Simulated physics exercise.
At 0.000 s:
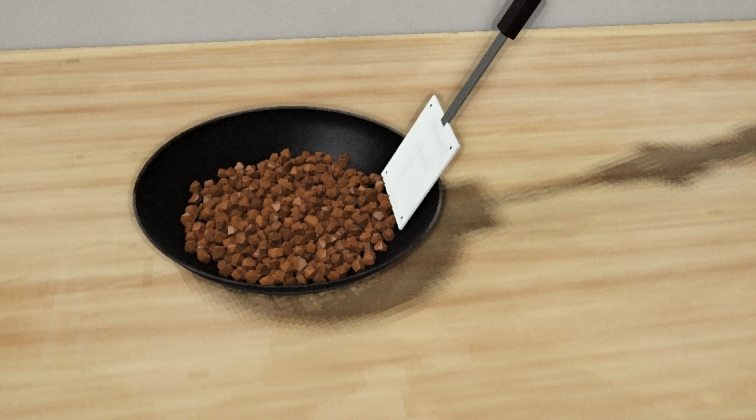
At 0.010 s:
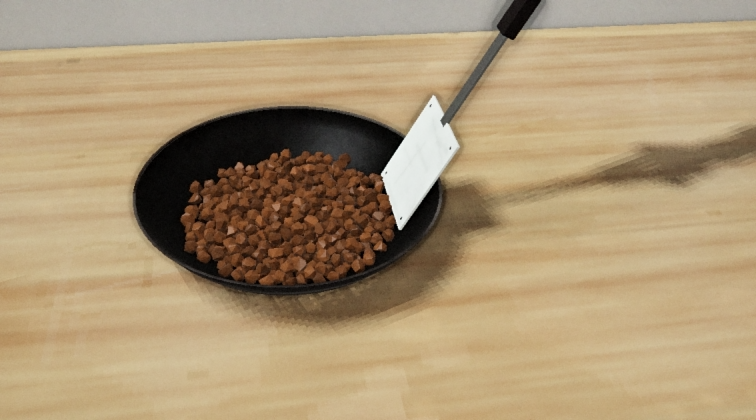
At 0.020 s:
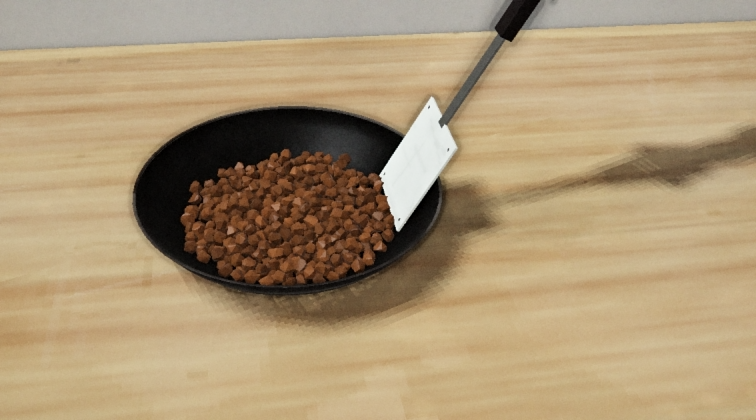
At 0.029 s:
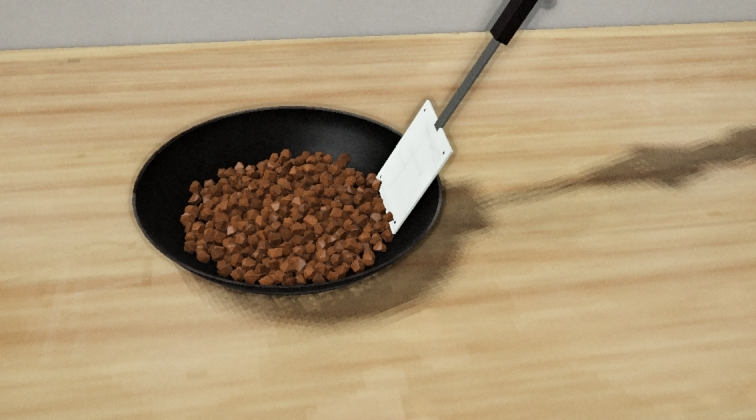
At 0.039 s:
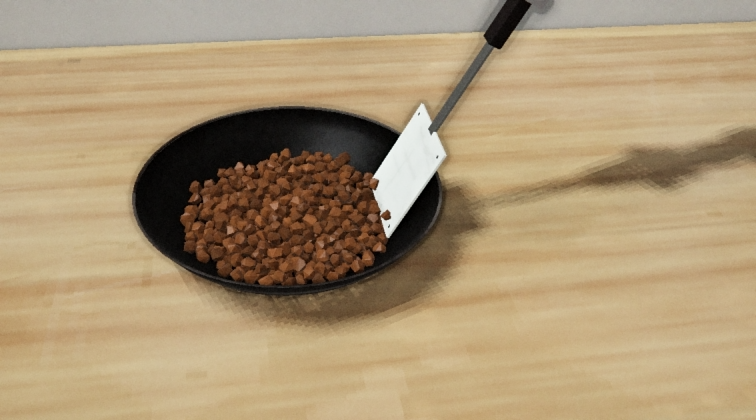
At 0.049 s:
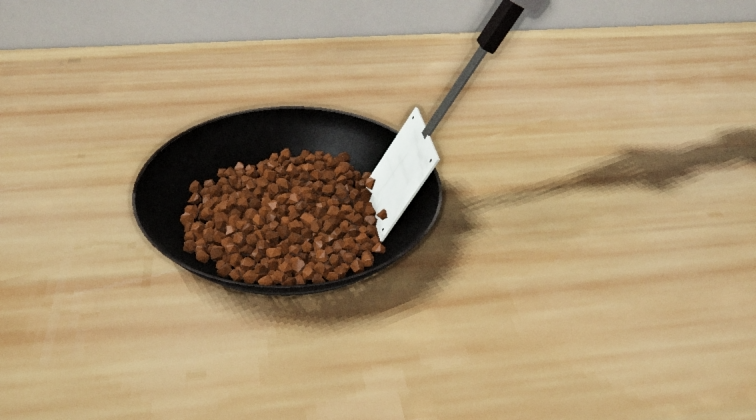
We see a black pan of small reddish-brown pellets on a light wooden surface, with a white turner tilted at its right side. The turner shifts slightly left and down against the pellets, which barely move.
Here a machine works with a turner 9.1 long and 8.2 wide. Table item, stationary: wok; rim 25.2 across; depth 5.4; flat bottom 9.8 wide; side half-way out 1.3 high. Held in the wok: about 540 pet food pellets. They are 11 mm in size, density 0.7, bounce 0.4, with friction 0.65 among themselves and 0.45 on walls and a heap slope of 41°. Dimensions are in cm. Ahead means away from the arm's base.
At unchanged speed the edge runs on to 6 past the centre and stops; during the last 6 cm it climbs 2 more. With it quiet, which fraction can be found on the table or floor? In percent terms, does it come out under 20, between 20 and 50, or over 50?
It comes out under 20 %.
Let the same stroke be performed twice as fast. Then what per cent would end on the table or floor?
I'd expect near 30 per cent.
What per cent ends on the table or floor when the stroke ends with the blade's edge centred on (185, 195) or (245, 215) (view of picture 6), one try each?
Around 40 per cent for the first try and 0 per cent for the second.
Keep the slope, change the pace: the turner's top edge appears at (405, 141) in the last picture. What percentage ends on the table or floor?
Near 40 in a hundred.
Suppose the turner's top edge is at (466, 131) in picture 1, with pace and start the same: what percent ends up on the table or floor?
Around 10 percent ends up on the table or floor.
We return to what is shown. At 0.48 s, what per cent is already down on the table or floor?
Fraction noted: Close to 10 per cent.
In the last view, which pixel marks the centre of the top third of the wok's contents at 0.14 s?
Roughly at (241, 205).
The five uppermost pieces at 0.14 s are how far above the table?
Height: Approx. 6 cm.
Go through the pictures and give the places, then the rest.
The first picture shows turner top edge at (446, 120), sloping 62°; upper third of the load around (296, 205), from x 190 to 390, top at y 155; 542 in the wok.
The second picture shows turner top edge at (446, 120), sloping 62°; upper third of the load around (296, 205), from x 190 to 390, top at y 155.
The third picture shows turner top edge at (444, 121), sloping 62°; upper third of the load around (296, 205), from x 190 to 390, top at y 155.
The fourth picture shows turner top edge at (440, 124), sloping 62°; upper third of the load around (296, 205), from x 190 to 390, top at y 155.
The fifth picture shows turner top edge at (434, 128), sloping 62°; upper third of the load around (294, 205), from x 190 to 385, top at y 155.
The sixth picture shows turner top edge at (427, 132), sloping 62°; upper third of the load around (294, 204), from x 190 to 380, top at y 155; 542 in the wok.
After 0.14 s, sloping 62°, highest piece 9 above the table; 540 in the wok, 2 on the blade or in flight.
After 0.23 s, sloping 62°, highest piece 11 above the table; 539 in the wok, 3 on the blade or in flight.
After 0.48 s, sloping 62°, highest piece 7 above the table; 492 in the wok, 44 on the table or floor, 6 on the blade or in flight.
After 1.53 s, sloping 62°, highest piece 7 above the table; 491 in the wok, 51 on the table or floor.
At rest, 491 in the wok, 51 on the table or floor. That is 9 % on the table or floor.
